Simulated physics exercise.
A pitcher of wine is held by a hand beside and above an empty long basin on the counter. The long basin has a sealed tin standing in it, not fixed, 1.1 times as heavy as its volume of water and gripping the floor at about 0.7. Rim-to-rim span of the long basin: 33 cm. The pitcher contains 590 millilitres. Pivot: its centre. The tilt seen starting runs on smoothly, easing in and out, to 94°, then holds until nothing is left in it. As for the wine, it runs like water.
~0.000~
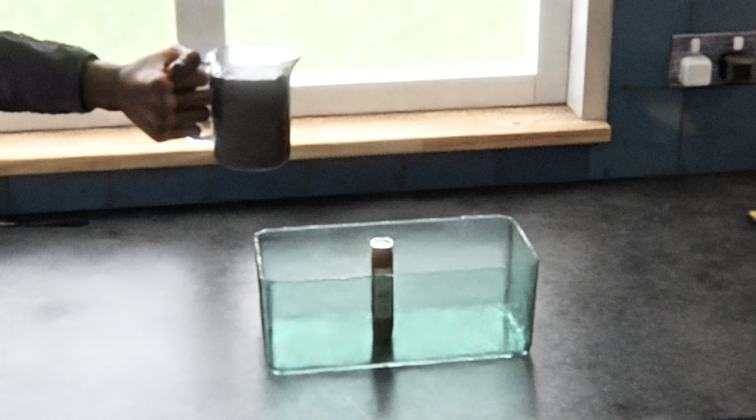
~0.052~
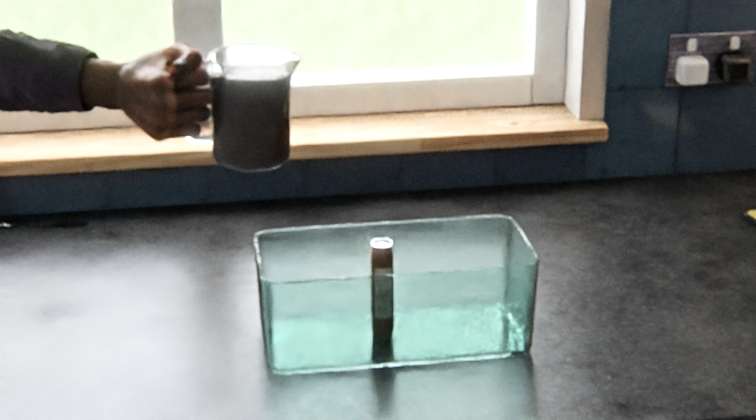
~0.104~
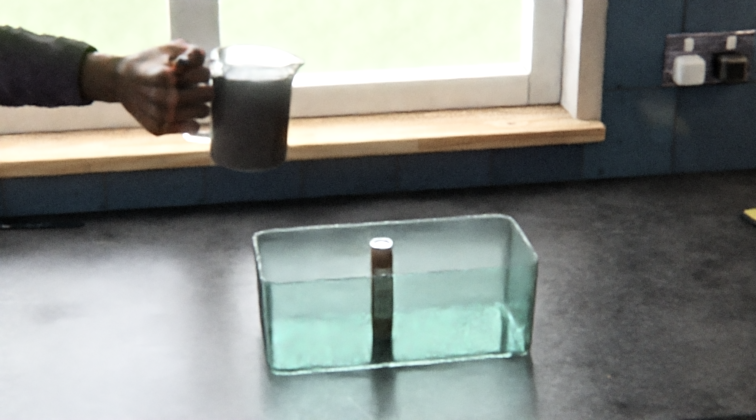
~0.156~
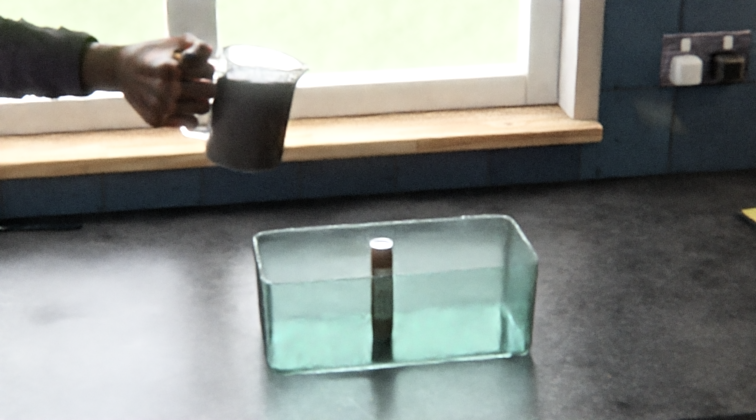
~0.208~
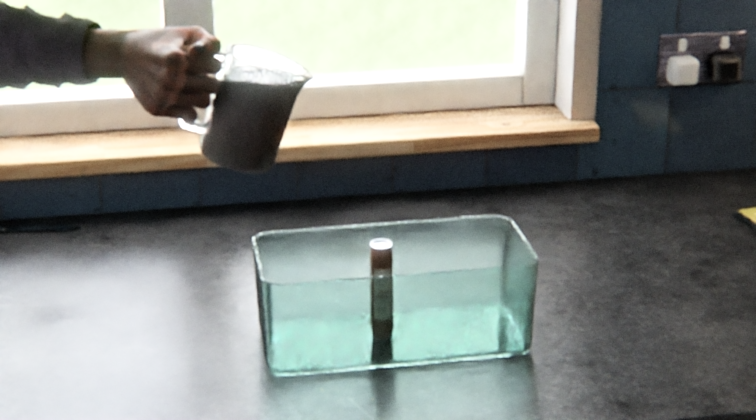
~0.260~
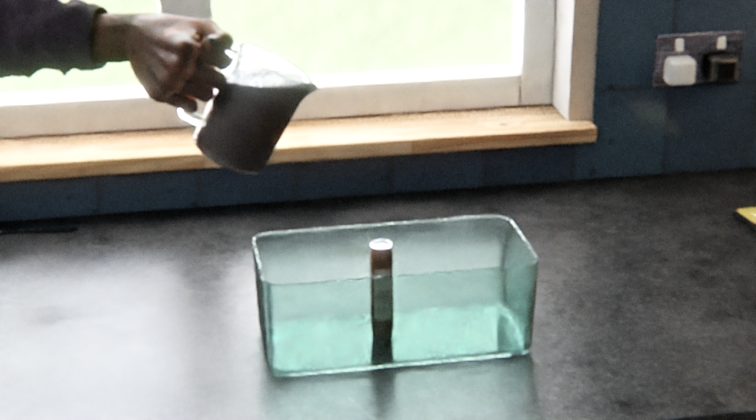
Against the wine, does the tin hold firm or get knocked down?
It does not come down.
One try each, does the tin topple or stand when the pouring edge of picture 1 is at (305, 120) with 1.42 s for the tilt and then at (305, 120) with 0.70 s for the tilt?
First it goes over; then it topples.
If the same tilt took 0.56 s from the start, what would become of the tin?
In that case the tin stays vertical.
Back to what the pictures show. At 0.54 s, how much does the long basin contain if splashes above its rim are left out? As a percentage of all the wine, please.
Roughly 3 percent of it.
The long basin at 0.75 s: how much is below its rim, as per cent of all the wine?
Near 38 in a hundred.
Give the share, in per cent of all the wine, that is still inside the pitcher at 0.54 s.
Near 72 in a hundred.
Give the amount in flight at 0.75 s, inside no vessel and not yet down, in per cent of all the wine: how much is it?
Close to 28 per cent.
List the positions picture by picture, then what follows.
In the first frame, tilt 0°; pouring edge (301, 55); surface from (211, 72) to (288, 69); the long basin's rim runs from (259, 258) to (526, 240); the tin's top is at (382, 248).
In the second frame, tilt 1°; pouring edge (302, 57); surface from (212, 73) to (288, 69).
In the third frame, tilt 5°; pouring edge (305, 60); surface from (214, 72) to (291, 71).
In the fourth frame, tilt 11°; pouring edge (310, 66); surface from (217, 74) to (296, 73).
In the fifth frame, tilt 19°; pouring edge (315, 75); surface from (217, 82) to (302, 75).
In the sixth frame, tilt 29°; pouring edge (319, 86); surface from (214, 93) to (314, 78).
After 0.54 s the tilt is 83° and 73 per cent is still to pour; the tin stands where it began.
After 0.75 s the tilt is 94° and 33 per cent is still to pour; the tin stands where it began.
After 0.96 s the tilt is 94° and 12 per cent is still to pour; the tin stands where it began.
After 1.20 s the tilt is 94° and 5 per cent is still to pour; the tin stands where it began.
In the end the tin stands where it began.
